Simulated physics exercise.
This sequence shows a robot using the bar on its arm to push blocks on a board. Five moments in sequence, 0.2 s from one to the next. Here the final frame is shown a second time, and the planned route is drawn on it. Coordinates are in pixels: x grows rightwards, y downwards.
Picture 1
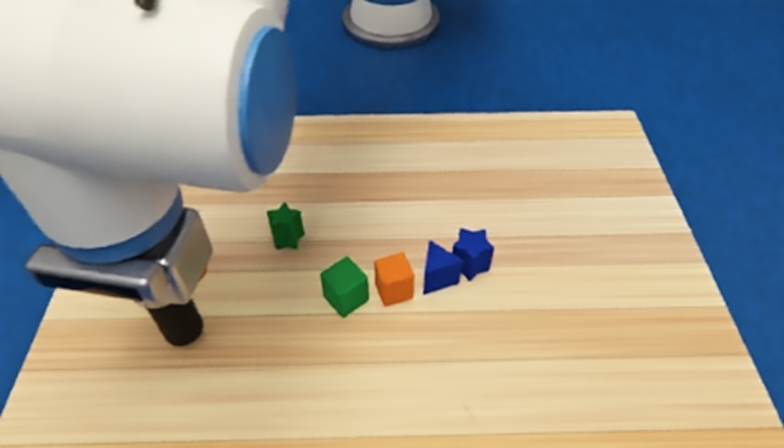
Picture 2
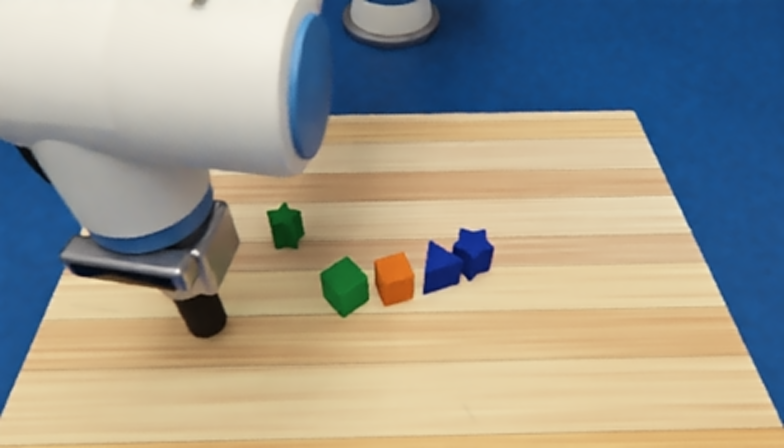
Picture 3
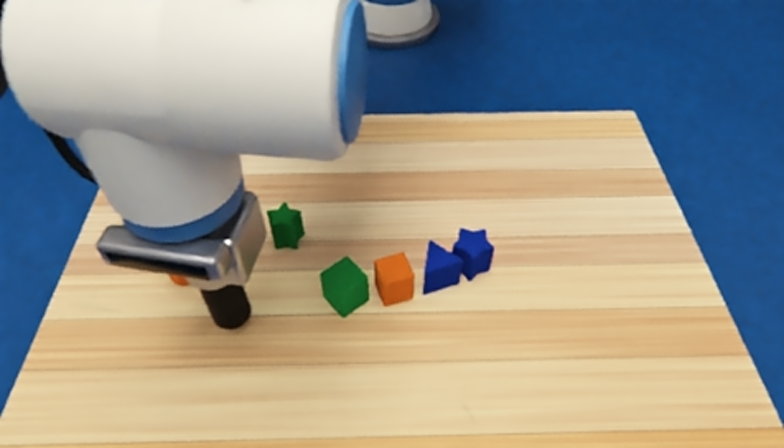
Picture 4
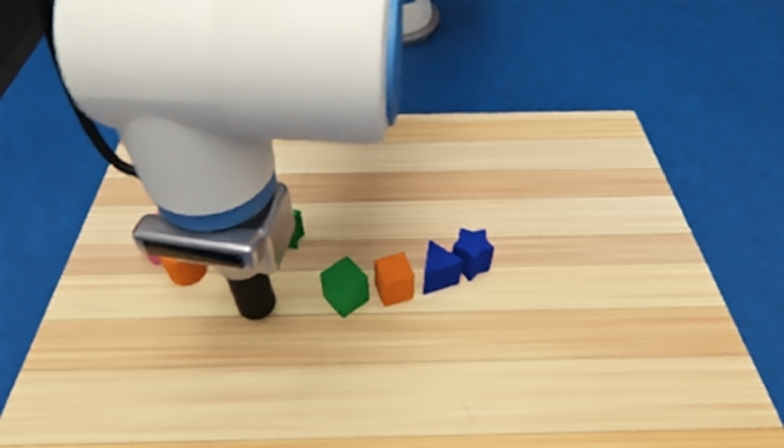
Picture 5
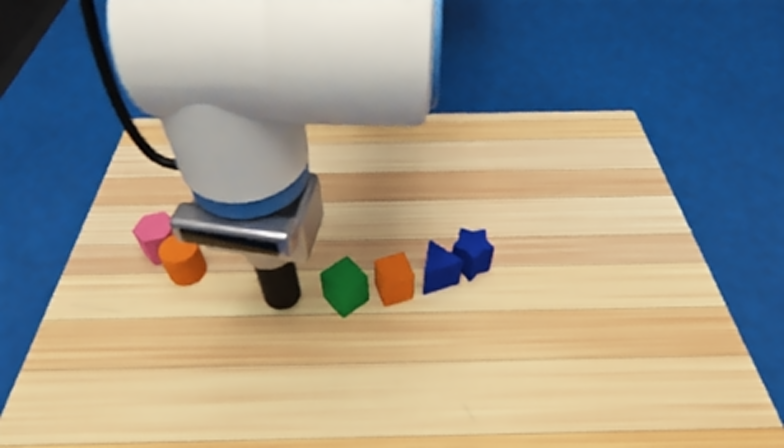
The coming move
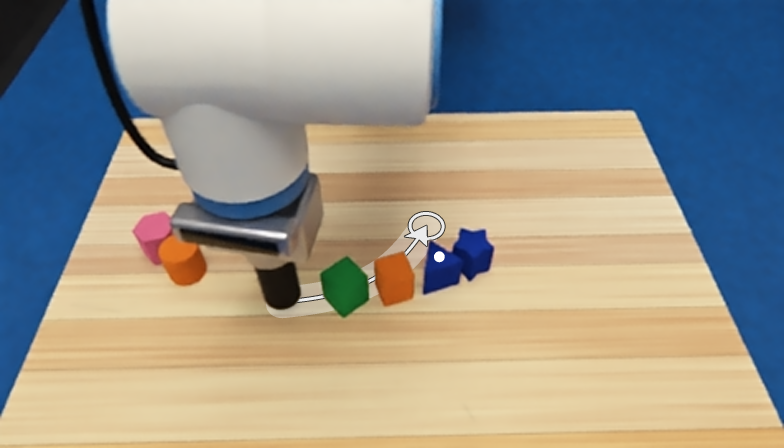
In the video, a white robot arm with a dark bar moves steadily right across a wooden board toward a green block, revealing orange and pink blocks behind it and covering a green star, while all the blocks stay still.
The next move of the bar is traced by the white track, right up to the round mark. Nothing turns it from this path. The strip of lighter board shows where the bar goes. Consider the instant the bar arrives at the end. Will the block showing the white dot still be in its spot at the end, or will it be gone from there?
It's moved.
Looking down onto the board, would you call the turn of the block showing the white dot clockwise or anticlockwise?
Looking from above, the answer is counterclockwise.
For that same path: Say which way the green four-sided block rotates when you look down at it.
It twists clockwise.
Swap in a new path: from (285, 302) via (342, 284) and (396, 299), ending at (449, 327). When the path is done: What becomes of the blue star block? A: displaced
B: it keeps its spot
The one that fits is A, displaced.
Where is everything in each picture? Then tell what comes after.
Bar's lower end (185, 330); green four-sided block (344, 275); orange four-sided block (394, 267); blue three-sided block (439, 257); blue star block (474, 241), in the first frame.
Bar (208, 323); blocks still, in the second frame.
Bar (233, 314); blocks still, in the third frame.
Bar (258, 305); blocks still, in the fourth frame.
Bar (283, 295); green four-sided block (344, 275); orange four-sided block (394, 267); blue three-sided block (439, 257); blue star block (474, 241), in the fifth frame.
Drawn move, from (285, 302) via (346, 291) and (396, 263), ending at (427, 226); the dot is on the blue three-sided block.
What follows on the original path. One third of the way, bar (346, 284); green four-sided block (382, 277), turned 35° clockwise; orange four-sided block (416, 266), turned 15° clockwise; blue three-sided block (444, 257), turned 15° anticlockwise.
Two thirds of the way, bar (396, 256); green four-sided block (402, 275), turned 90° clockwise; orange four-sided block (443, 274); blue three-sided block (467, 260), turned 25° anticlockwise; blue star block (481, 238), turned 25° anticlockwise.
At the end, bar (427, 219); green four-sided block (402, 275), turned 90° clockwise; orange four-sided block (443, 274); blue three-sided block (467, 260), turned 25° anticlockwise; blue star block (481, 238), turned 25° anticlockwise.
